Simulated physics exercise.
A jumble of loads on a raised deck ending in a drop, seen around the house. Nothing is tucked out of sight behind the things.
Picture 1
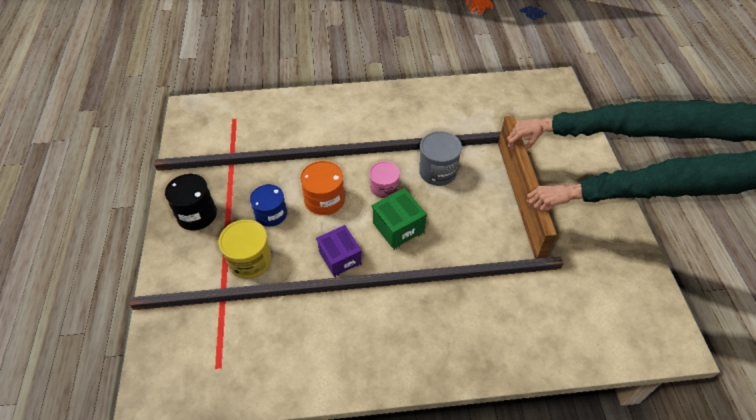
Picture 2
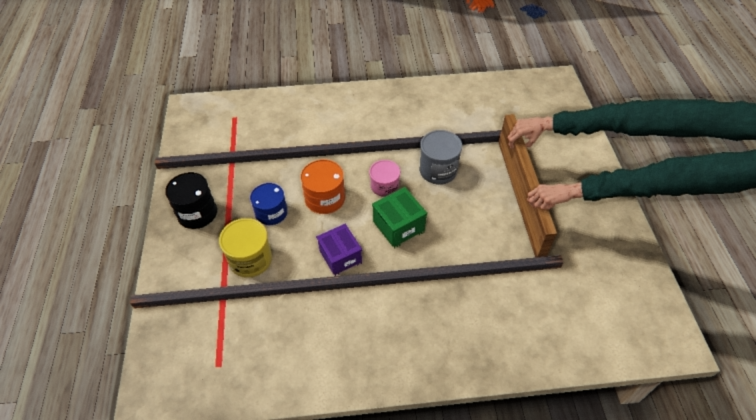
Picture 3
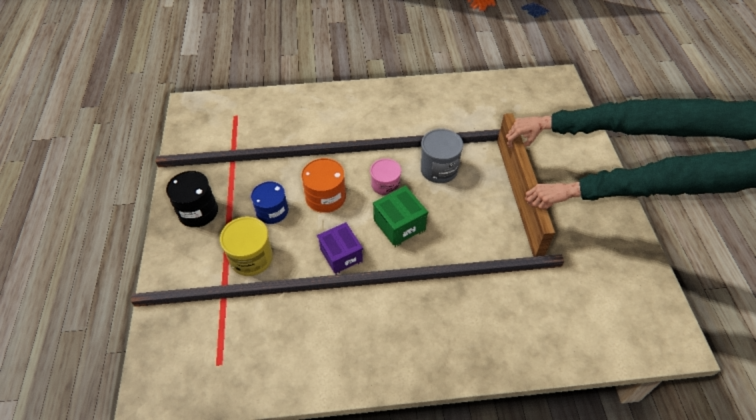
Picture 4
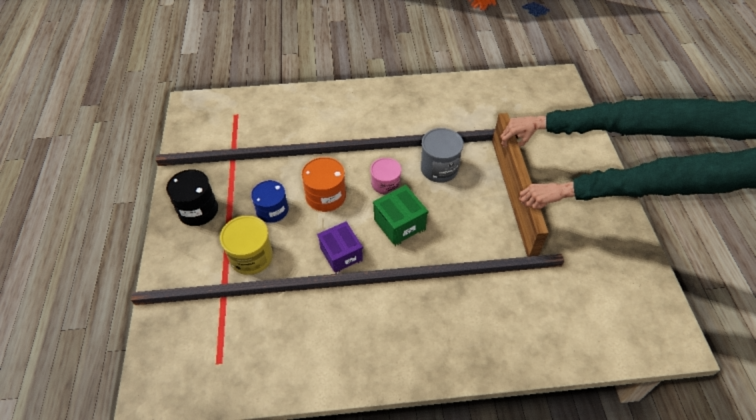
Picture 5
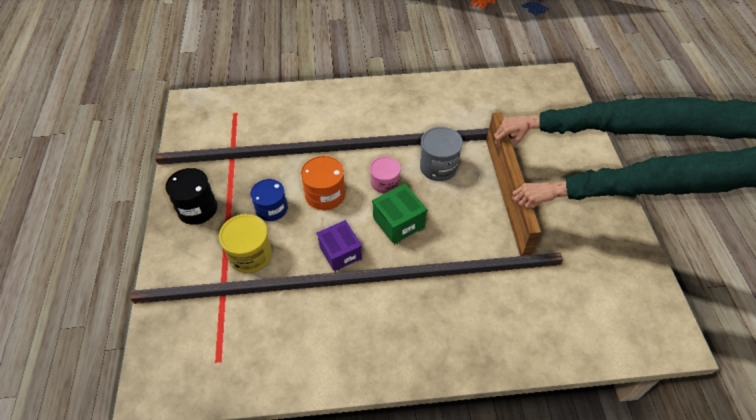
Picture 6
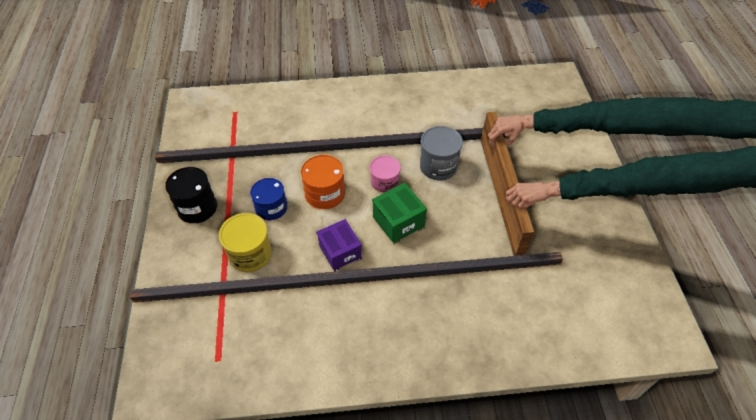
Two green-sleeved arms sliding a wooden plank slightly left between dark rails, while the colourful canisters and boxes stay nearly still.
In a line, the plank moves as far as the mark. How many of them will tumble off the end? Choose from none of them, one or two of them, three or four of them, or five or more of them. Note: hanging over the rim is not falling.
One or two of them do.
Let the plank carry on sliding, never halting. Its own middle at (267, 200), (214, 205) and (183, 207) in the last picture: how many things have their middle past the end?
Respectively 0, 1 and 4.
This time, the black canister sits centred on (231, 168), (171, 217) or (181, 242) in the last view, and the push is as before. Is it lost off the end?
Well, one by one, it is safe, ends up down and ends up down.
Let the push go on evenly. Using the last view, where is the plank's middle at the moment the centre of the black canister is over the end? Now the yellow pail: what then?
Middle: Roughly (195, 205); roughly (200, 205).
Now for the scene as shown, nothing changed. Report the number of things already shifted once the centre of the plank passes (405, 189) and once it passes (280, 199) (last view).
It comes to 4 for the first spot, 8 for the other.
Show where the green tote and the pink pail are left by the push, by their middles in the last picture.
Result: One about (204, 225), other about (212, 196).
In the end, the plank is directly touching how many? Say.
It is in contact with 4.
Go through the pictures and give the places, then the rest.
Black canister (192, 202); yellow pail (247, 250); blue canister (269, 206); plank (524, 185); tape (228, 224), in the first picture.
Yellow pail (247, 249); plank (524, 183), in the second picture.
Blue canister (270, 203); orange canister (324, 186), in the third picture.
Black canister (193, 198); purple tote (340, 247), in the fourth picture.
Yellow pail (247, 244); grey pail (440, 155), in the fifth picture.
Black canister (192, 195); yellow pail (247, 243); blue canister (269, 199); plank (505, 181); tape (228, 217), in the sixth picture.
Soon after, none off yet; black canister at rest near (192, 195); yellow pail at rest near (247, 243); blue canister at rest near (269, 199).
After that, none off yet; black canister moving near (189, 195); yellow pail at rest near (247, 243); blue canister displaced about its own width near (222, 212).
In the end, the number that fall off is one or two; gone, blue canister.
